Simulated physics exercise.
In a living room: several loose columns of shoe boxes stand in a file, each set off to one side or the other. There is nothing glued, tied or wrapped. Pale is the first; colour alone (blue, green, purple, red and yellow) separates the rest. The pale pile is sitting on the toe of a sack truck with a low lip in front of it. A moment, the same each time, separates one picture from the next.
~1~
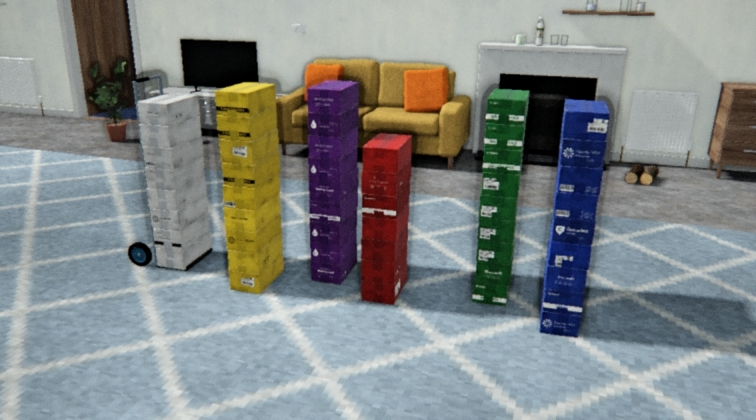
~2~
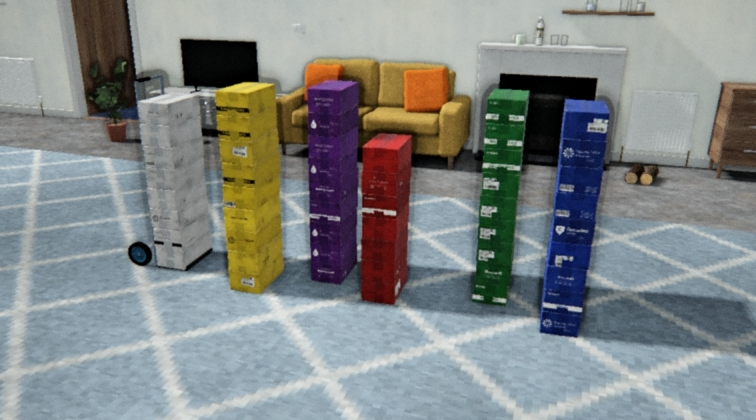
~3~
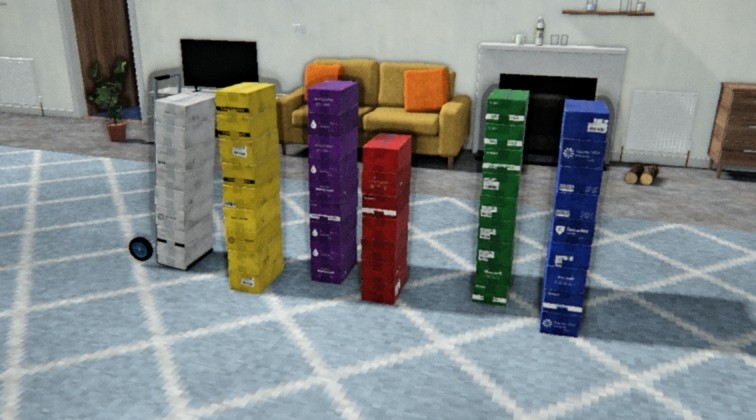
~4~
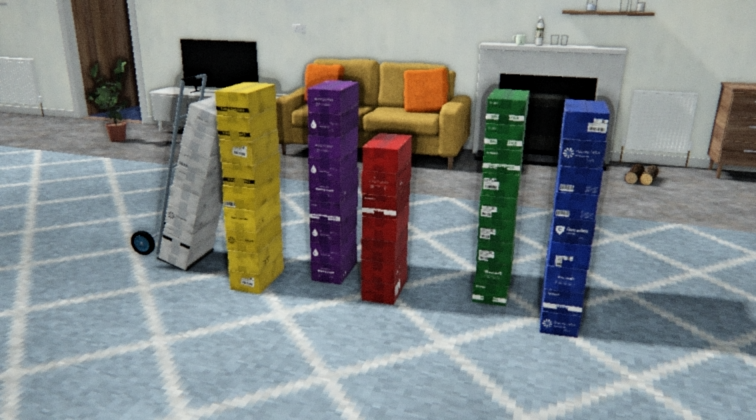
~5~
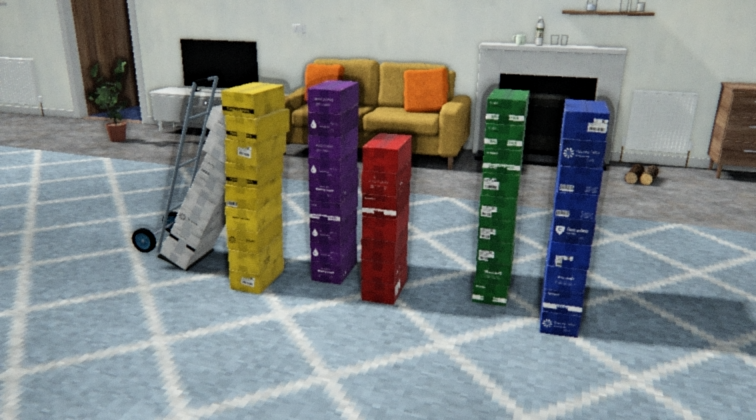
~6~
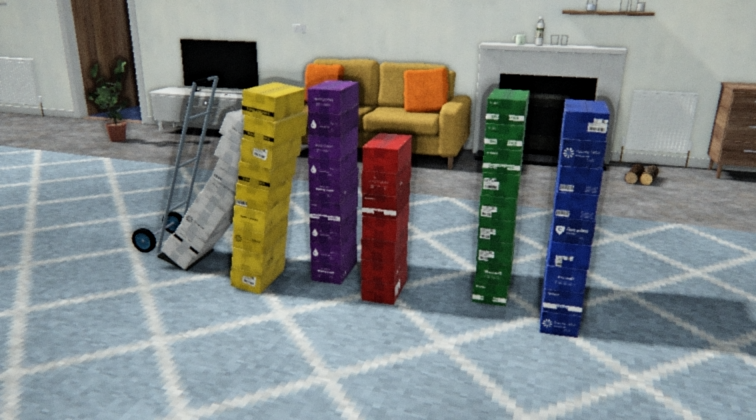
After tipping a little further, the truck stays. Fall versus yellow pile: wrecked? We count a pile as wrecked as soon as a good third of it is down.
Yes.
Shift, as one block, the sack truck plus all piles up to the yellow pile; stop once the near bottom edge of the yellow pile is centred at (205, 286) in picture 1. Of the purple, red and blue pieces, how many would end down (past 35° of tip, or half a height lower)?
Purple 8, red 7, blue 9.
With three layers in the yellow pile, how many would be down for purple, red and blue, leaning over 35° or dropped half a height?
The end counts by colour are purple 0, red 0 and blue 0.
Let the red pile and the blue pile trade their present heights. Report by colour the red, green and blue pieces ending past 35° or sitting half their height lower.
The result reads red 8, then green 8, then blue 6.
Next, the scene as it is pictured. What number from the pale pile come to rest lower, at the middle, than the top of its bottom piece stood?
Counting the pale pieces gives 3.
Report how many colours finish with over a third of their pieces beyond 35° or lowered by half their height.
That gives 5 overall.
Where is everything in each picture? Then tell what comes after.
In the first frame (we follow the side turned to the camera), truck frame (140, 121) level; top yellow box (232, 104); top blue box (586, 126); no other piece has moved.
Truck frame rocked barely; top yellow box (232, 104), in the second frame.
Truck frame rocked a little, top of the pale pile leaning a little; top yellow box (232, 104); no other piece has moved, in the third frame.
Truck frame (177, 119) rocked clearly, top of the pale pile leaning clearly; top yellow box (232, 104); no other piece has moved, in the fourth frame.
Truck frame (187, 120) rocked clearly, top of the pale pile leaning clearly; top yellow box (237, 105) displaced half its height; 6 stirred so far, in the fifth frame.
Truck frame (187, 120) rocked clearly, top of the pale pile leaning well over; top yellow box (258, 106) tipped a little; top blue box (586, 126); steepest lean, the box at (256, 154); 9 stirred so far, in the sixth frame.
Soon, 8 of the pale pile down; 4 of the 9 yellow boxes down (4 of 43 in all colours); top yellow box tipped clearly, about its own height lower; top purple box tipped clearly.
A while on, 8 of the pale pile down; 9 of the 9 yellow boxes down (24 of 43 in all colours); top yellow box tipped steeply, some six heights lower; top purple box tipped well over, some two heights lower.
Towards the end, 8 of the pale pile down; 9 of the 9 yellow boxes down (42 of 43 in all colours); top yellow box upside down; top red box on its side.
Finally, 8 of the pale pile down; 9 of the 9 yellow boxes down (42 of 43 in all colours); top yellow box upside down; top green box upside down. Seen by the last camera, middles, top yellow box near (509, 379), top green box near (621, 255).
